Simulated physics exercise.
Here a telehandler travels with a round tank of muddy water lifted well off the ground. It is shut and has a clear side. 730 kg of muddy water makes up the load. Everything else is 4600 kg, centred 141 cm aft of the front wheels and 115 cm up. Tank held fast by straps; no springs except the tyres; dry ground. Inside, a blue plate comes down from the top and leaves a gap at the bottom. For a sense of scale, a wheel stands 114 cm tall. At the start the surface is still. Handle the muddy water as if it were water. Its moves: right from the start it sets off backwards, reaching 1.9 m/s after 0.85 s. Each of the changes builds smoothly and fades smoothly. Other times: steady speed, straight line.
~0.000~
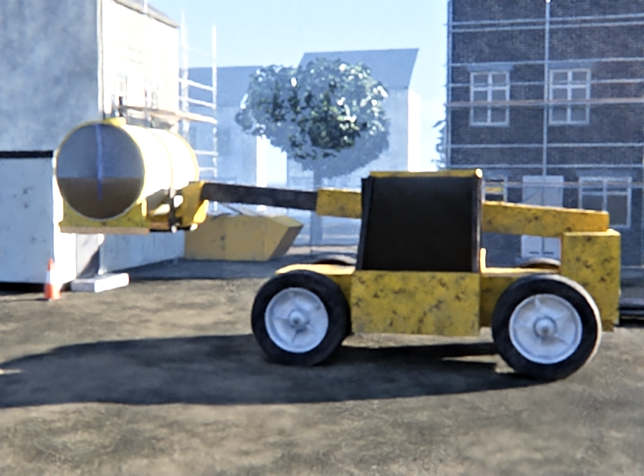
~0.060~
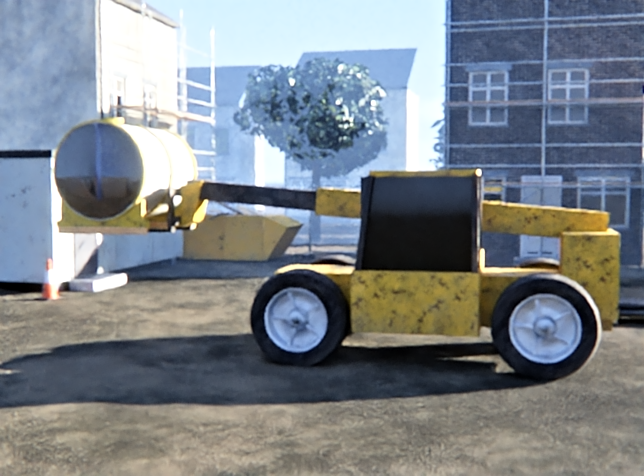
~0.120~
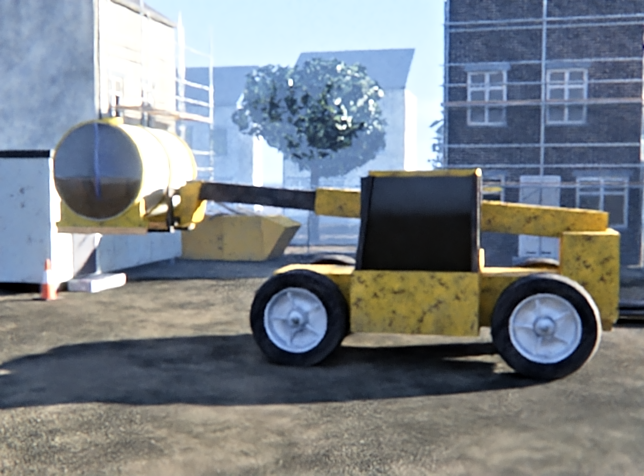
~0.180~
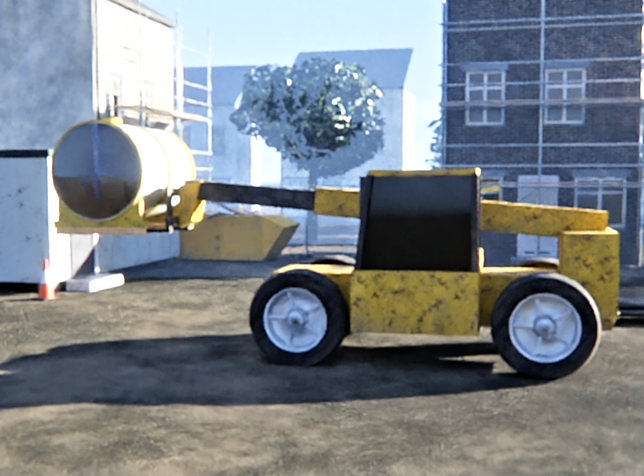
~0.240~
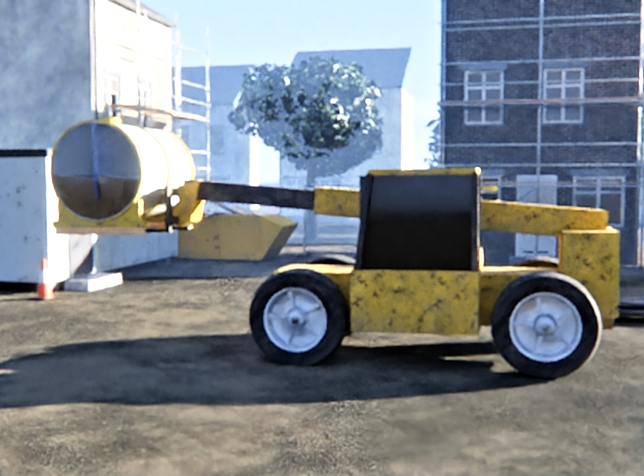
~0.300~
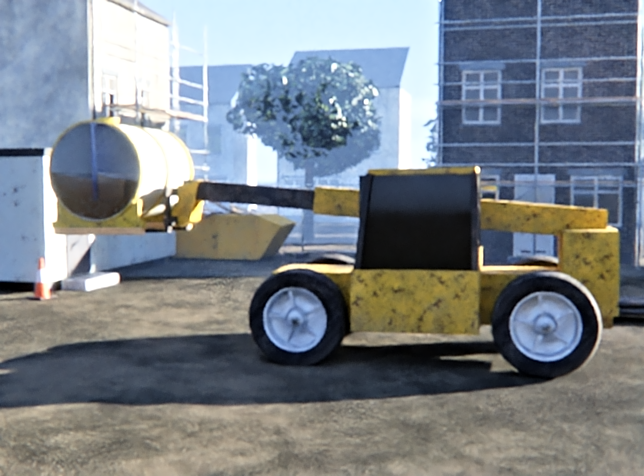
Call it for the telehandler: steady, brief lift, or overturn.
Steady.
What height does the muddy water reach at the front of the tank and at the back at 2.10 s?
Front level 42 cm, back level 56 cm.
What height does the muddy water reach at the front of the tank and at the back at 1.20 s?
I'd say some 54 centimetres in front and some 46 centimetres behind.
After 0.50 s the lean is 1° nose down, wheels down; the liquid stands 39 cm at the back and 63 cm at the front.
After 1.20 s the lean is 0°, wheels down; the liquid stands 46 cm at the back and 54 cm at the front.
After 2.10 s the lean is 0°, wheels down; the liquid stands 56 cm at the back and 42 cm at the front.
After 3.84 s no wheel has left the ground; at worst the lighter axle bore 7 per cent of the weight.
